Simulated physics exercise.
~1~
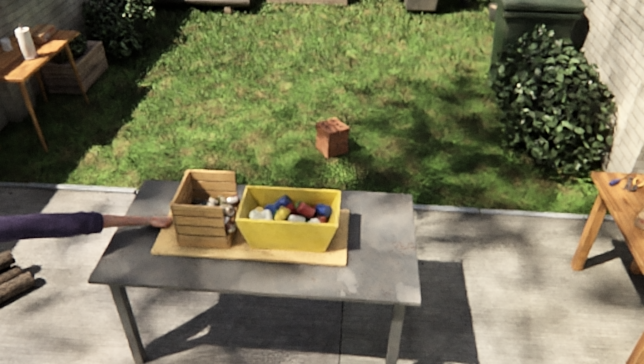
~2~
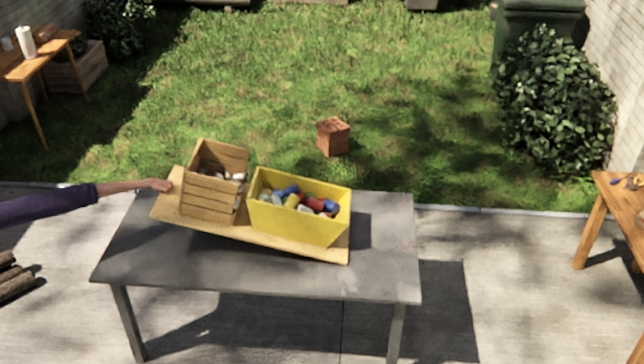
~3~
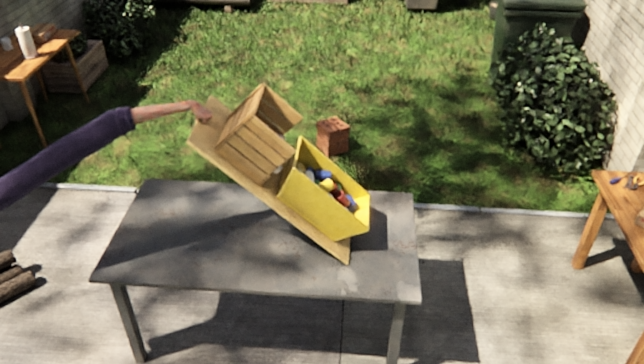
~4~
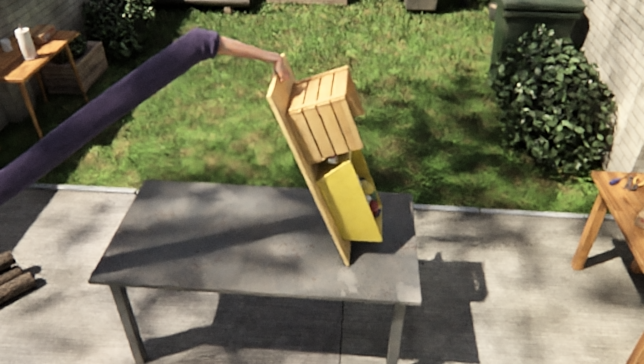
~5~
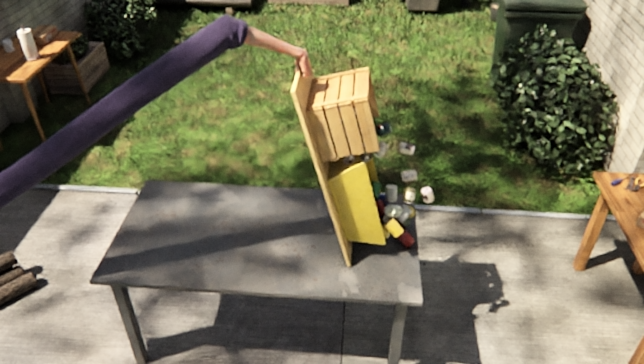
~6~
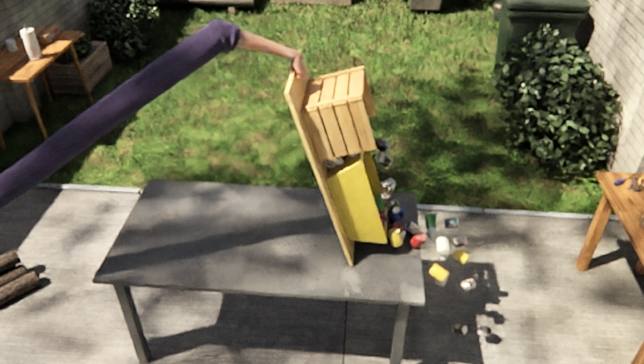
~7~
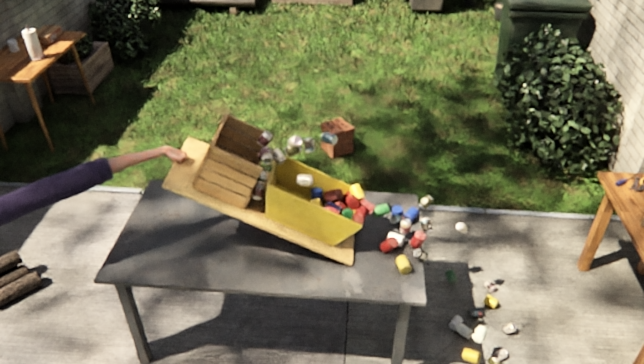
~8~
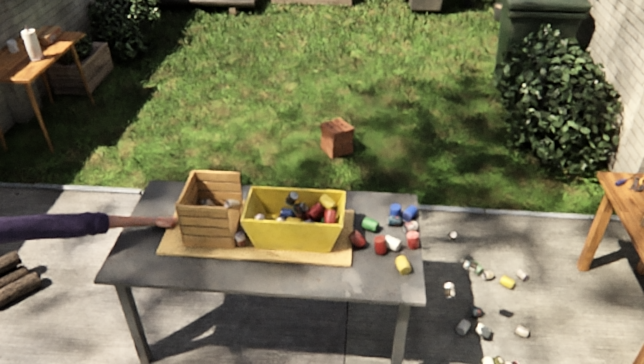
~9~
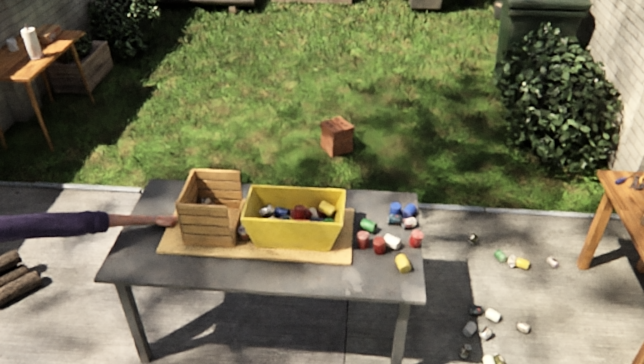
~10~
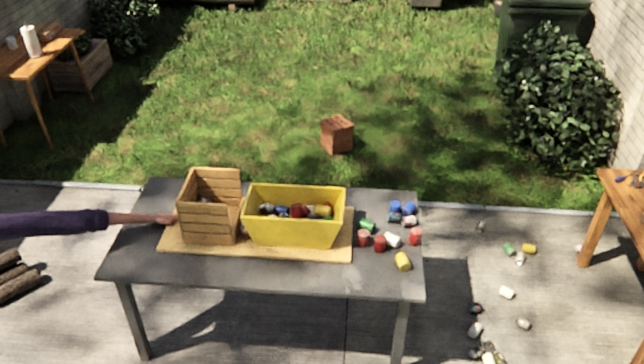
In a sunny backyard, seen from above, a grey table stands on paving beside a lawn, with a brick-coloured block on the grass behind it. On the table, a board carries a slatted wooden basket on the left and a yellow basket of colourful little containers on the right. A purple-sleeved arm reaches in from the left and lifts the board's left end until it stands steeply. Containers spill from both baskets to the right, some tumbling onto the paving. The hand lowers the board flat again, leaving containers in the yellow basket and others scattered across the tabletop and ground.
